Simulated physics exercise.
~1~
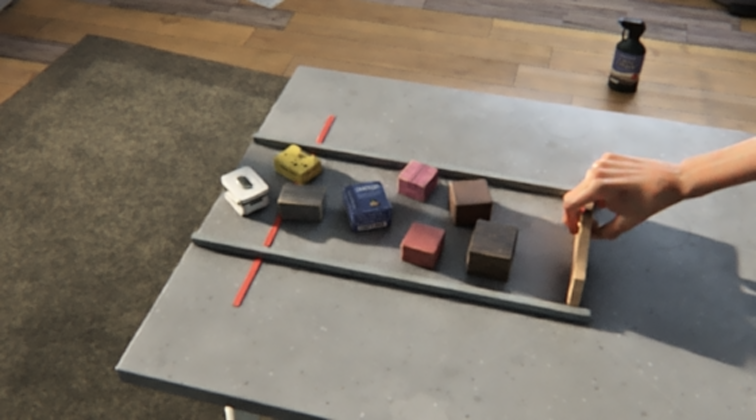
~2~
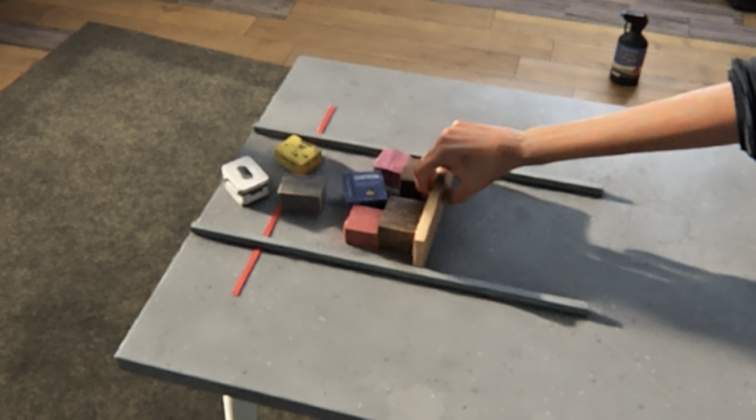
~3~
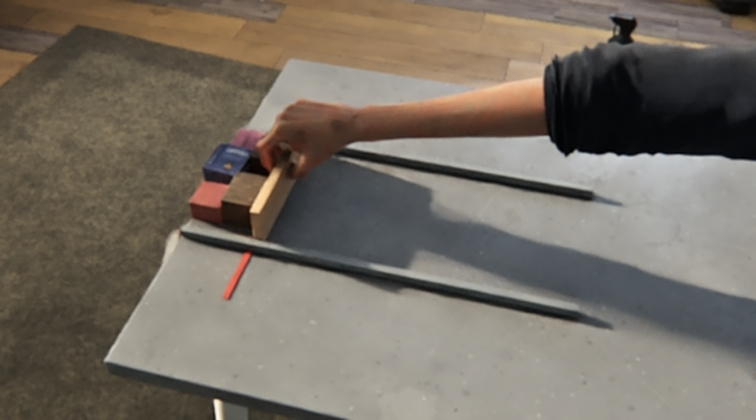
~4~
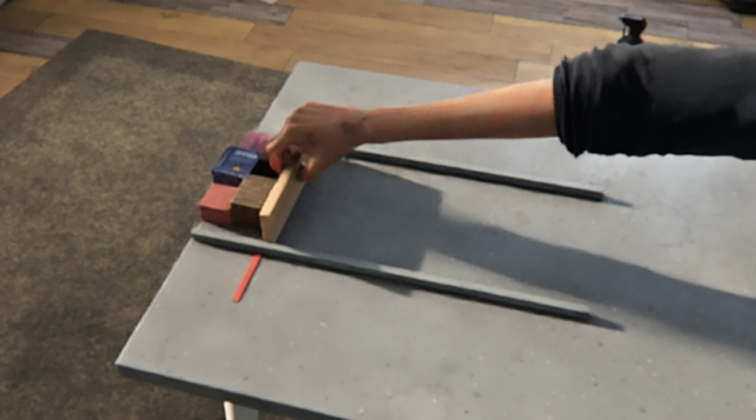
A hand slid an upright wooden board leftward between two dark rails on a grey table, gathering scattered little blocks and pushing them to the table's edge, where the yellow, white and grey pieces went out of sight and the rest stayed bunched against it.
